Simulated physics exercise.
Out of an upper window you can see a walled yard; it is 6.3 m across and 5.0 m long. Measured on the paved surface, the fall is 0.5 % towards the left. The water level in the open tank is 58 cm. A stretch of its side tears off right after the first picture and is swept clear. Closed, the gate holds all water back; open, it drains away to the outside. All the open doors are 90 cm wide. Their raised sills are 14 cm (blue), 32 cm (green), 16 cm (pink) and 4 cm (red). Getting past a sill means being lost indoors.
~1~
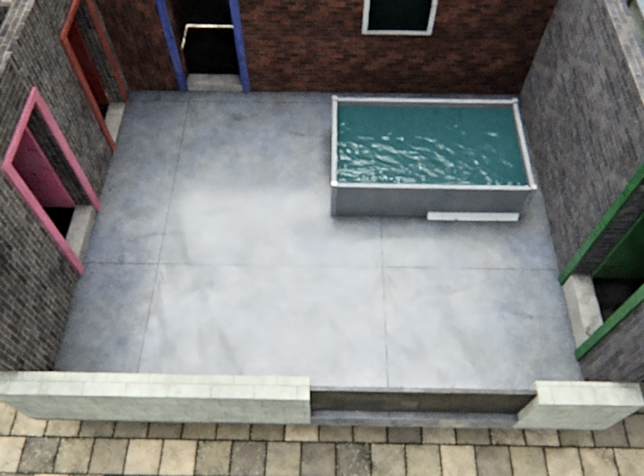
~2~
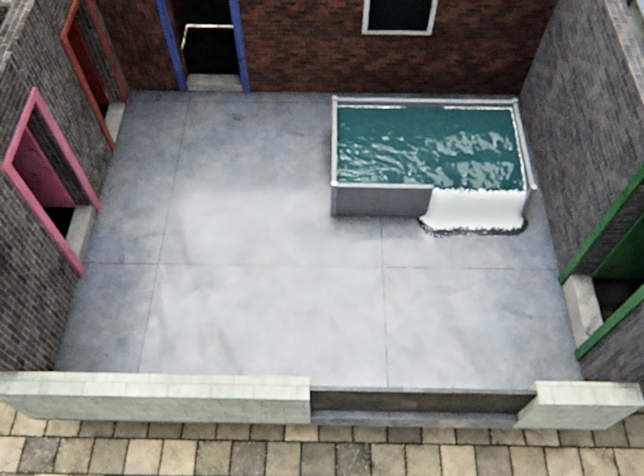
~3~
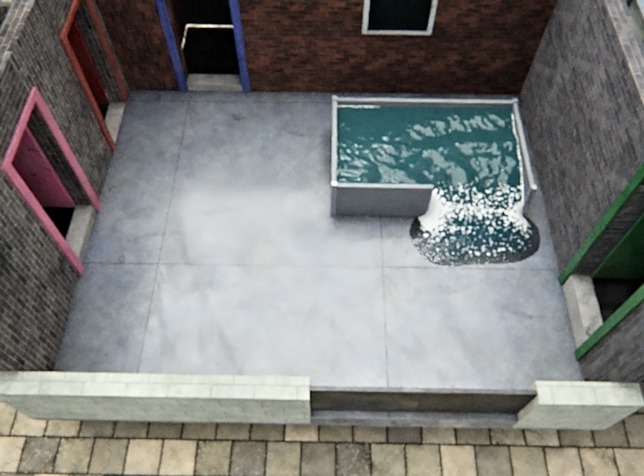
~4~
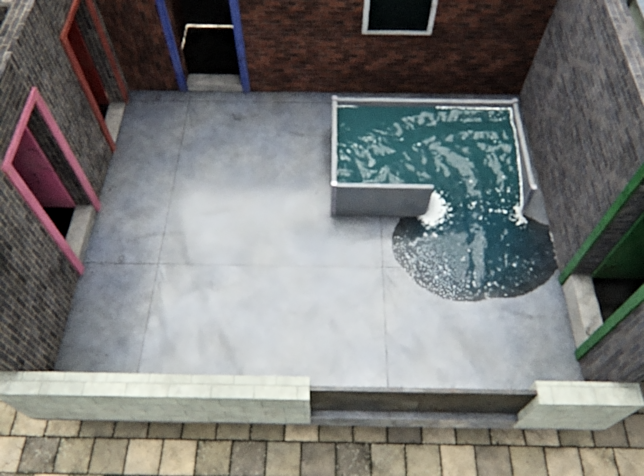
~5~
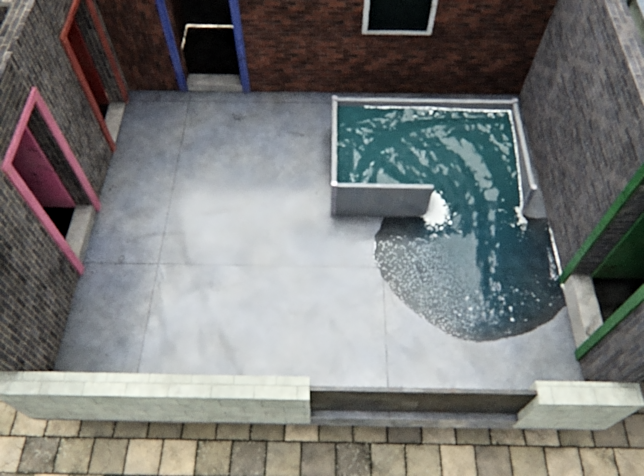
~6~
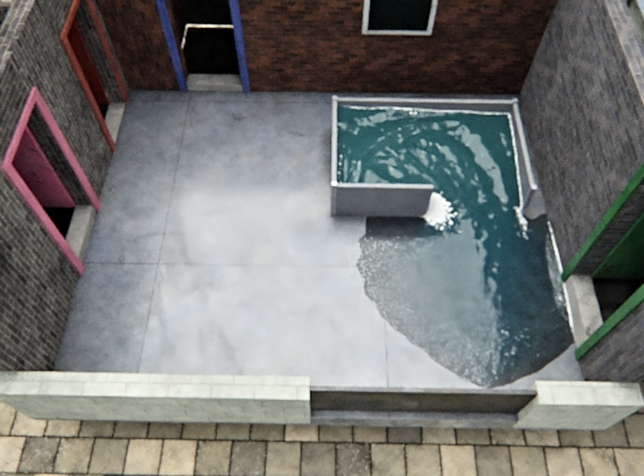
Water pours through a gap in the open tank's side and spreads across the paved yard.
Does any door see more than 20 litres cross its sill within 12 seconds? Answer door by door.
Taking each door, the blue door does not; the green door does not; the pink door does not; the red door does.
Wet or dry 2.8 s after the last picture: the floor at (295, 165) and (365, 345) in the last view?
Untouched, soaked.
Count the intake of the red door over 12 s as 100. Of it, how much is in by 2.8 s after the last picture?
Share by then: ~ 0 %.
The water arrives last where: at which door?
I'd say the blue one.
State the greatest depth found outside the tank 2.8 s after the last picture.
Max depth: About 26 centimetres.
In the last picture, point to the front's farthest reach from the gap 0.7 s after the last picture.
Location: Approx. (339, 397) in the last view.
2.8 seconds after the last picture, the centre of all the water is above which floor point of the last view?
Pixel position near (411, 269).
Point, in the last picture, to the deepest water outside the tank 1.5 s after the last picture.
Spot: Approx. (586, 401).
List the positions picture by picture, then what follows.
In the first frame, still water, 58 cm deep, in the open tank at (428, 145).
In the second frame, the front is at (521, 225), 0.7 m from the gap at (474, 204); 0.3 m2 of floor is under water; 58 cm left at the back of the open tank.
In the third frame, the front is at (433, 257), 0.9 m from the gap at (474, 206); 1.0 m2 of floor is under water; 58 cm left at the back of the open tank.
In the fourth frame, the front is at (450, 293), 1.3 m from the gap at (474, 207); 2.1 m2 of floor is under water; 57 cm left at the back of the open tank.
In the fifth frame, water pours out at (474, 207) and has run 1.8 m, to (460, 332); typically 6 cm deep outside, 51 cm at the open tank's back.
In the sixth frame, the front is at (485, 379), 2.4 m from the gap at (473, 207); 4.6 m2 of floor is under water; 49 cm left at the back of the open tank.
Then, 0.7 s after the last picture water covers 25 % of the floor and is deepest (48 cm) near (586, 401); blue door not reached, green door 22 cm at the sill, 0 L in, pink door not reached, red door not reached.
Then, 1.5 s after the last picture water covers 25 % of the floor and is deepest (41 cm) near (586, 401); blue door not reached, green door 24 cm at the sill, 0 L in, pink door not reached, red door not reached.
Then, 2.8 s after the last picture water covers 55 % of the floor and is deepest (26 cm) near (524, 400); blue door not reached, green door 23 cm at the sill, 0 L in, pink door not reached, red door not reached.
Then, 6.3 s after the last picture water covers 85 % of the floor and is deepest (18 cm) near (127, 104); blue door 12 cm at the sill, 0 L in, green door 11 cm at the sill, 0 L in, pink door 12 cm at the sill, 2 L in, red door 10 cm at the sill, 7 L in.
Then, 11.3 s after the last picture water covers 95 % of the floor and is deepest (13 cm) near (478, 125); blue door 9 cm at the sill, 1 L in, green door 5 cm at the sill, 0 L in, pink door 8 cm at the sill, 2 L in, red door 11 cm at the sill, 132 L in.
